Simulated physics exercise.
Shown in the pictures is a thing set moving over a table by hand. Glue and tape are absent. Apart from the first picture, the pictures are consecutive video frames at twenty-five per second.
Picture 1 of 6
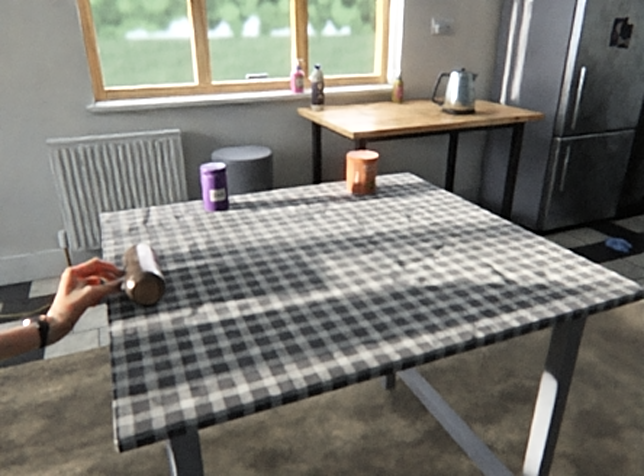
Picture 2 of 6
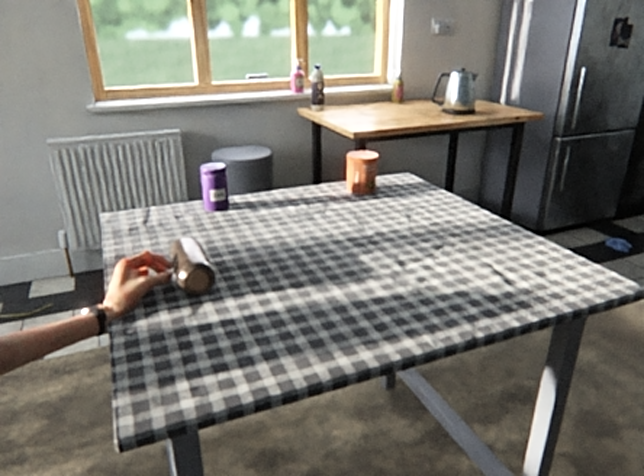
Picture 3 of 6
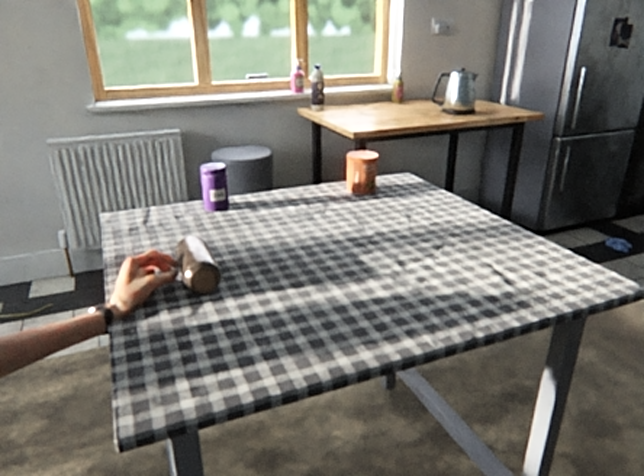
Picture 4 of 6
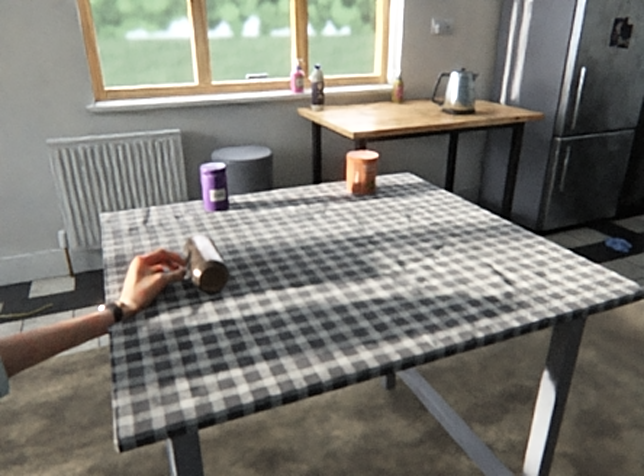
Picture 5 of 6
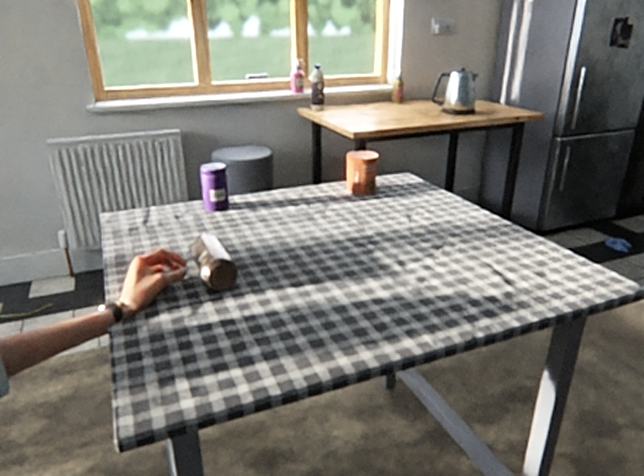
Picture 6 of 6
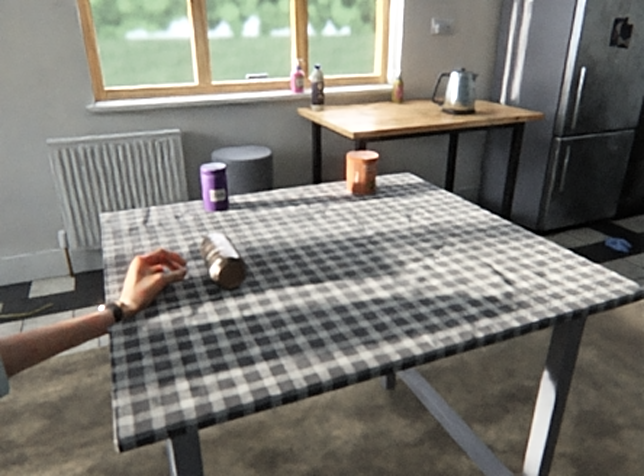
A hand pushes a brown can lying on a checkered table, and it rolls right.
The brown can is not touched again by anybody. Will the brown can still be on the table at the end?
I think it will linger on the table.
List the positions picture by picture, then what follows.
Under the hand; brown can (143, 273), in the first frame.
Under the hand; brown can (191, 265), in the second frame.
Under the hand; brown can (197, 264), in the third frame.
Brown can (205, 262), in the fourth frame.
Brown can (214, 261) rolled a little, in the fifth frame.
Brown can (223, 259) rolled a little, in the sixth frame.
Then, 0.20 s after the last picture, brown can rolled well along near (260, 253).
Then, 0.40 s after the last picture, brown can rolled well along near (290, 247).
Then, 0.80 s after the last picture, brown can rolled well along near (330, 240).
At rest, moved from the start, brown can. Seen from the same camera at the end, brown can near (348, 237).
